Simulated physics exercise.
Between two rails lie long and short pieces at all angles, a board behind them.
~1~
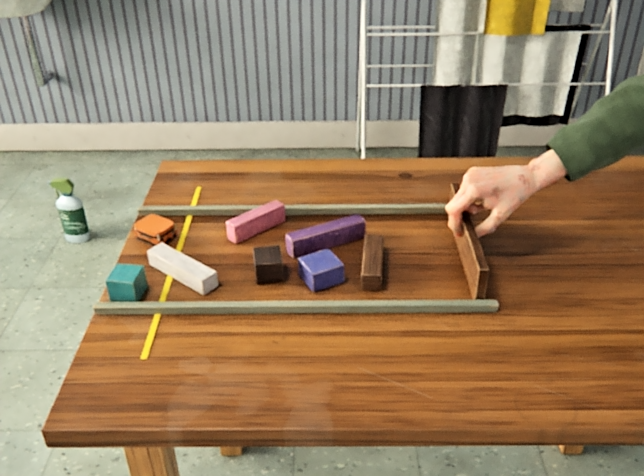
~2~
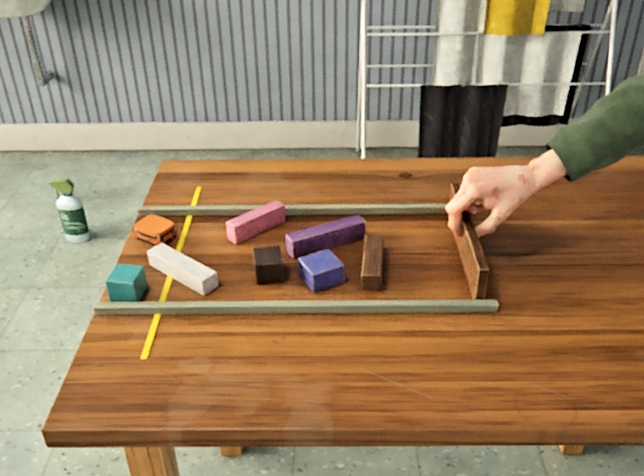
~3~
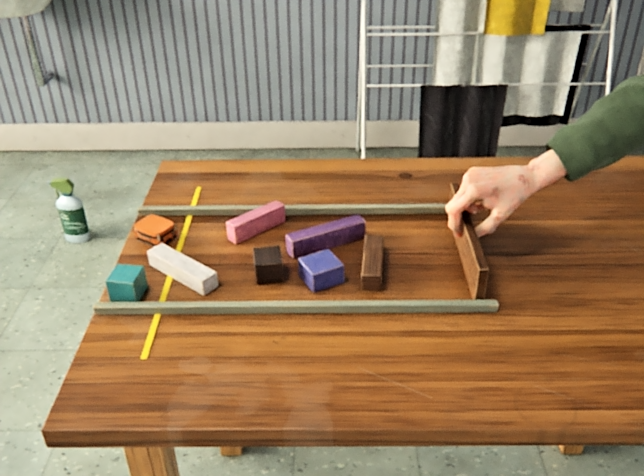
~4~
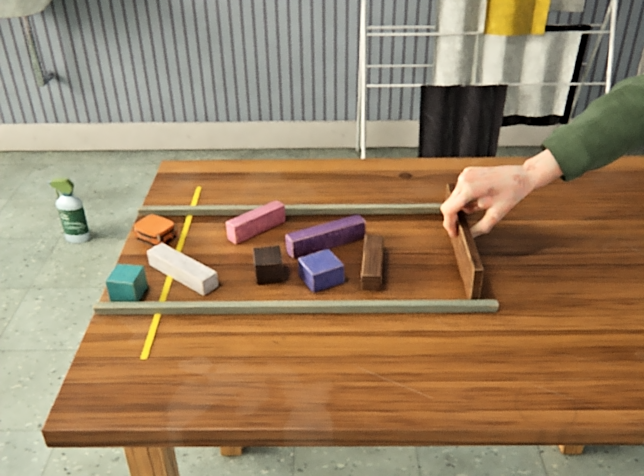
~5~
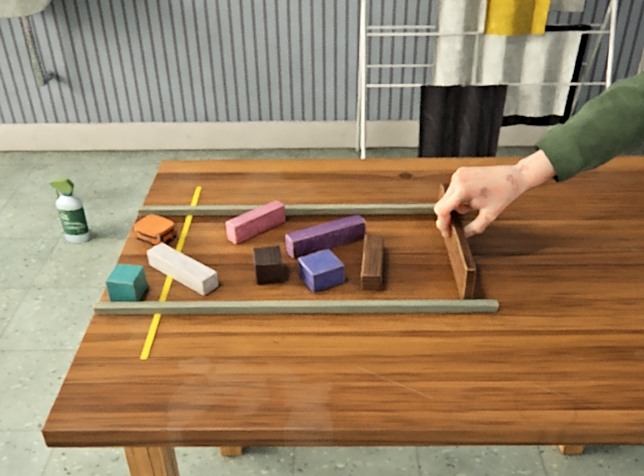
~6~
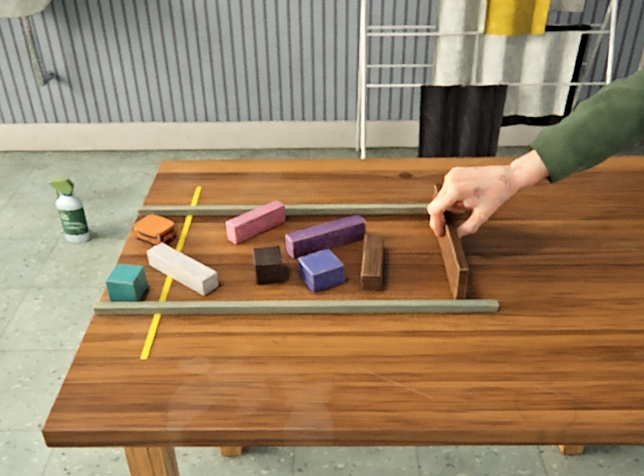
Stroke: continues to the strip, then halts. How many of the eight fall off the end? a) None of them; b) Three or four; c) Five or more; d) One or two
Three or four.
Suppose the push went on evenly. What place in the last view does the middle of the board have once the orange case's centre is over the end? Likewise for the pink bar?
The orange case puts it at (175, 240), the pink bar at (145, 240).
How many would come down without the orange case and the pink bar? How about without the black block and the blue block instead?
Result, first then second: 3, 0.
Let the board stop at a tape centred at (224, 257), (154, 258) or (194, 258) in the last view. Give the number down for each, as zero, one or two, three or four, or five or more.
In turn: 1 or 2; either three or four; one to two.
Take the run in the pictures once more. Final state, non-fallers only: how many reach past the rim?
The figure is 2.
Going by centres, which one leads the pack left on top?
The one in question is the orange case.
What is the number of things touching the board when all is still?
My count gives 3.
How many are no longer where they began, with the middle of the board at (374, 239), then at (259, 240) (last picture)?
The counts are 1 and 6.
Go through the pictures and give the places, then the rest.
In the first picture, turquoise block (127, 283); orange case (155, 231); white bar (182, 268); board (466, 239); tape (176, 258).
In the second picture, orange case (156, 232); board (466, 239).
In the third picture, white bar (182, 269); black block (268, 265).
In the fourth picture, turquoise block (127, 284); brown stick (373, 262).
In the fifth picture, orange case (156, 232); pink bar (257, 222).
In the sixth picture, turquoise block (127, 284); orange case (156, 232); white bar (182, 269); board (448, 239); tape (176, 258).
Early on, none off yet; turquoise block at rest near (127, 284); orange case at rest near (156, 232); white bar at rest near (182, 269).
Finally, the number that fall off is three or four; lost, black block, white bar and turquoise block.
